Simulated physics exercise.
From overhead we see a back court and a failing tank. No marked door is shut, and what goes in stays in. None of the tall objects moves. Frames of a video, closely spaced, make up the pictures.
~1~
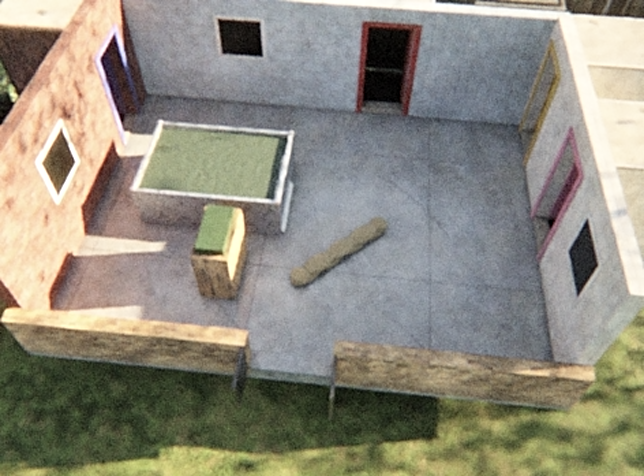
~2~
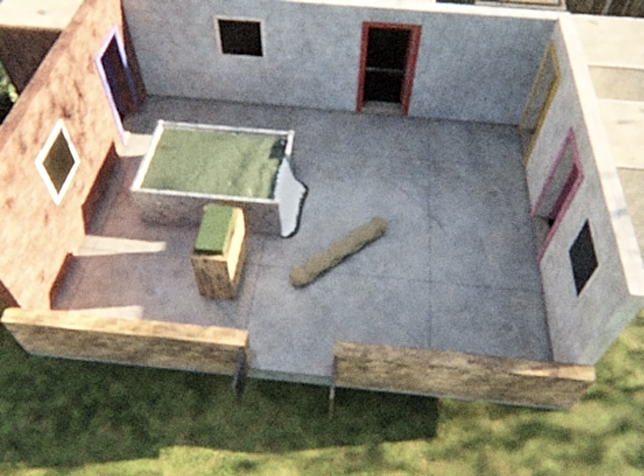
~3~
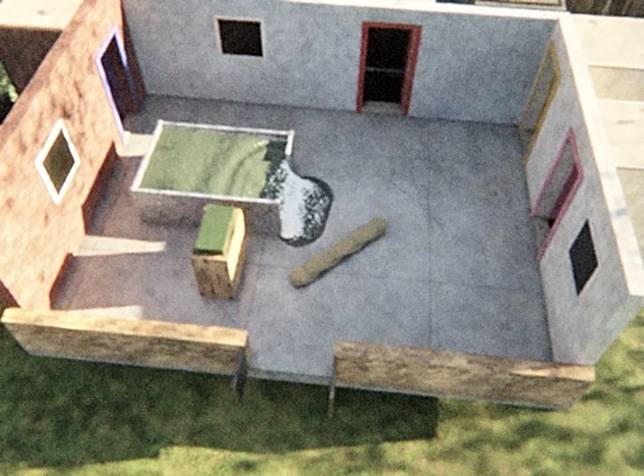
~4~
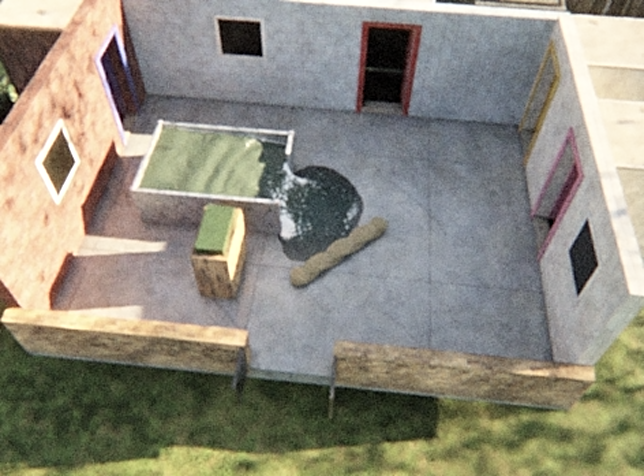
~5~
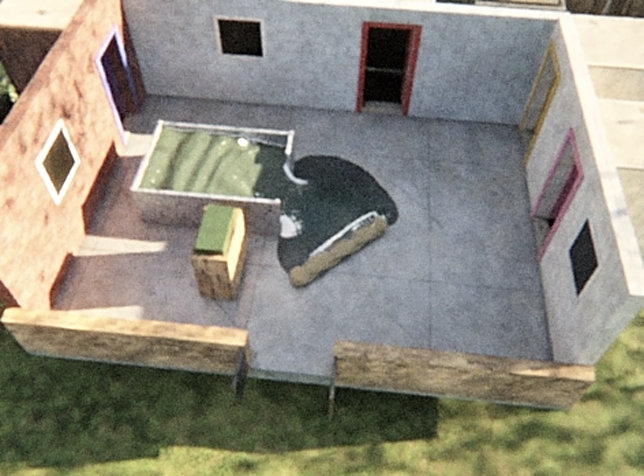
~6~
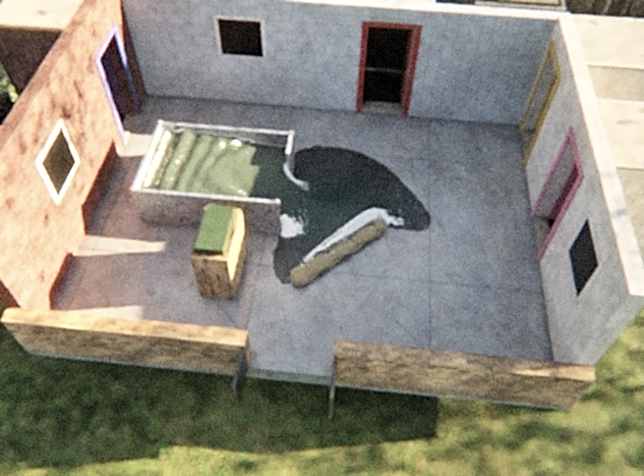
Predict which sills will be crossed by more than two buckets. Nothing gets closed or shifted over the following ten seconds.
The pink door will be; the yellow door will be; the red door will not be; the blue door will not be.
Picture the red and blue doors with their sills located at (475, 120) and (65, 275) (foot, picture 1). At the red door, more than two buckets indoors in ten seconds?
The red one goes over.
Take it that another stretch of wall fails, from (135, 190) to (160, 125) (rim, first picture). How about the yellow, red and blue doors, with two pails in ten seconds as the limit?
Yellow falls short, red falls short, blue exceeds the limit.
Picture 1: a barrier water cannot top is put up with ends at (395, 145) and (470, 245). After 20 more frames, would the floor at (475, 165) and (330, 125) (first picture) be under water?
Not wet, soaked.
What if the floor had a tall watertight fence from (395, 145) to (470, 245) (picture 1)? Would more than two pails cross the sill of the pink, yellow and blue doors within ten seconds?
The pink door stays shy of it, the yellow door stays shy of it and the blue door tops the mark.
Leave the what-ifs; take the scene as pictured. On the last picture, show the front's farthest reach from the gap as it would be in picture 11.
Look around (523, 195).
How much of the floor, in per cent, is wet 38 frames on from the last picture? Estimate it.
It comes to roughly 70 in a hundred.
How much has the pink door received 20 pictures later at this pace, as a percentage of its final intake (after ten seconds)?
Roughly 75 per cent.
A moment on, water covers 30 % of the floor; the pink door wet at the sill, nothing in, the yellow door not reached, the red door not reached, the blue door not reached.
Next, water covers 50 % of the floor; the pink door under two buckets in, the yellow door under two buckets in, the red door wet at the sill, nothing in, the blue door not reached.
Then, water covers 55 % of the floor; the pink door over two buckets in, the yellow door far over two buckets in, the red door wet at the sill, nothing in, the blue door not reached.
Later, water covers 70 % of the floor; the pink door over two buckets in, the yellow door far over two buckets in, the red door wet at the sill, nothing in, the blue door not reached.
In the end, water covers 90 % of the floor; the pink door over two buckets in, the yellow door far over two buckets in, the red door under two buckets in, the blue door wet at the sill, nothing in.
